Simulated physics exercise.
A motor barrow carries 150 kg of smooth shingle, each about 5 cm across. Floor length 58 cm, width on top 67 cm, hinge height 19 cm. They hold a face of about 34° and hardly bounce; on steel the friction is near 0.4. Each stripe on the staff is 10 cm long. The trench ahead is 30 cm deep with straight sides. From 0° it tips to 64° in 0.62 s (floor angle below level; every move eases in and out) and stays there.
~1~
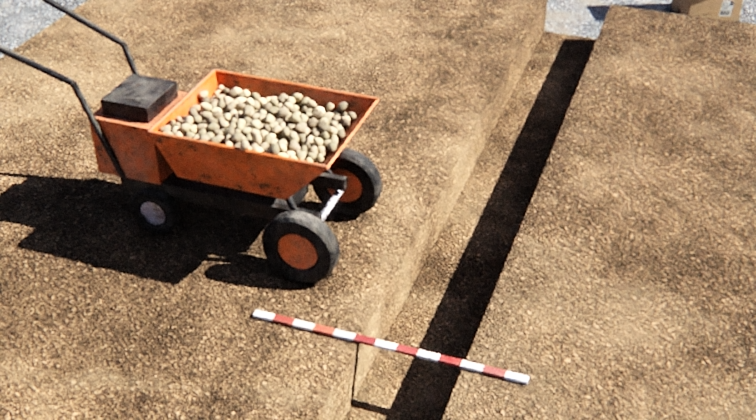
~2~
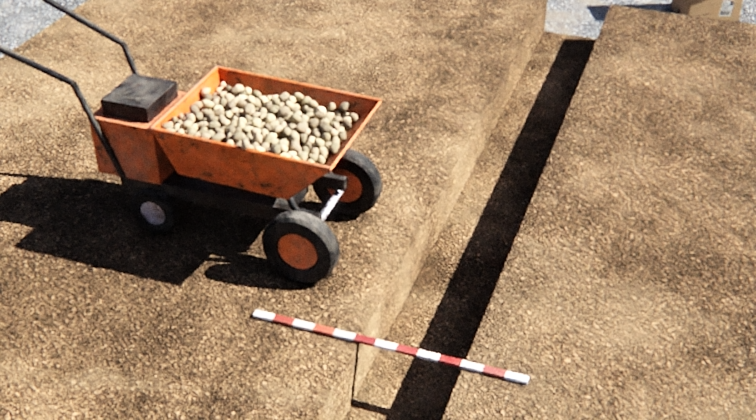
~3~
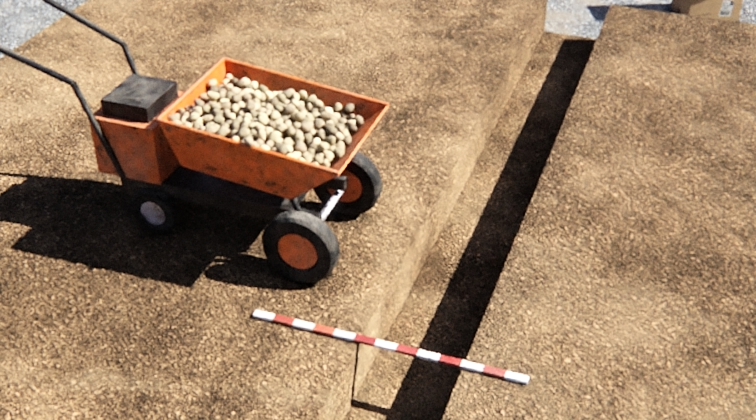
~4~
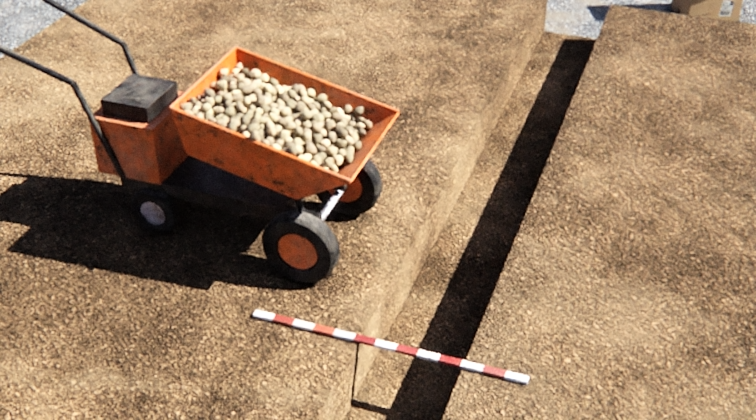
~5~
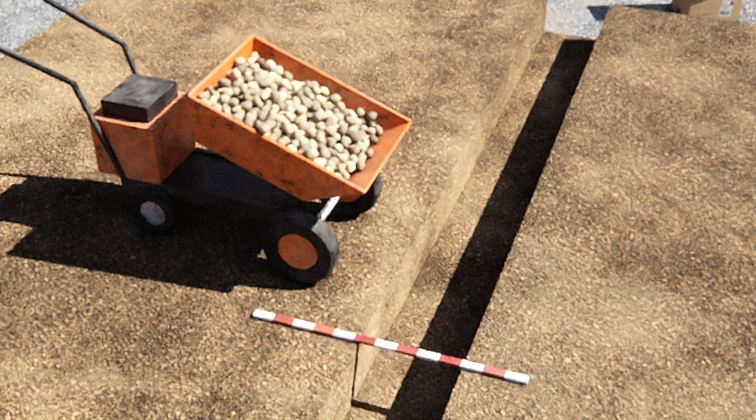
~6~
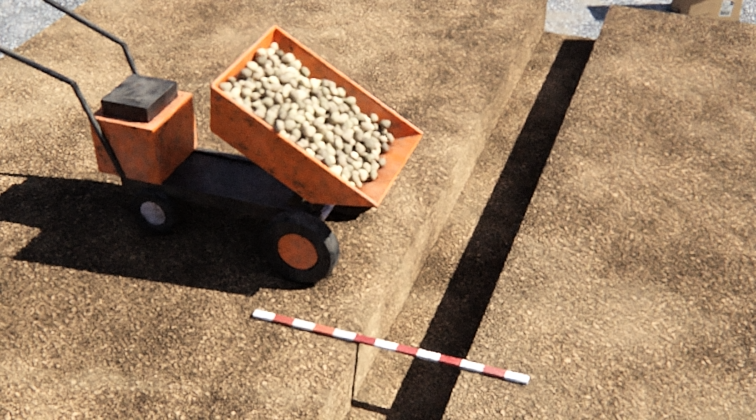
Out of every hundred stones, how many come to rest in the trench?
Some 69 per cent of it.
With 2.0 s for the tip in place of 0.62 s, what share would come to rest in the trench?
Then about 95 per cent.
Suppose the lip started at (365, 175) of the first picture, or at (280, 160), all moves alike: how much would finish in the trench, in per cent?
First some 35, then 100 per cent.
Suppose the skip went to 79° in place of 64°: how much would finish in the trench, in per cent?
It would be near 75 per cent.
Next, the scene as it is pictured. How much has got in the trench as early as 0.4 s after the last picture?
About 25 per cent by then.
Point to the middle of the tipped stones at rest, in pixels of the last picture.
Their middle is at about (475, 312).
Then, 0.2 s after the last picture the floor is at 53°, 100 % in the skip; the foremost stones are at (401, 202).
Then, 0.4 s after the last picture the floor is at 64°, 75 % in the skip, 25 % in the trench; the foremost stones are at (483, 292).
Then, 0.8 s after the last picture the floor is at 64°, 17 % in the skip, 53 % in the trench, 30 % past the trench; the foremost stones are at (650, 337).
Then, 2.7 s after the last picture the floor is at 64°, 0 % in the skip, 69 % in the trench, 31 % past the trench; the foremost stones are past the picture's edge.
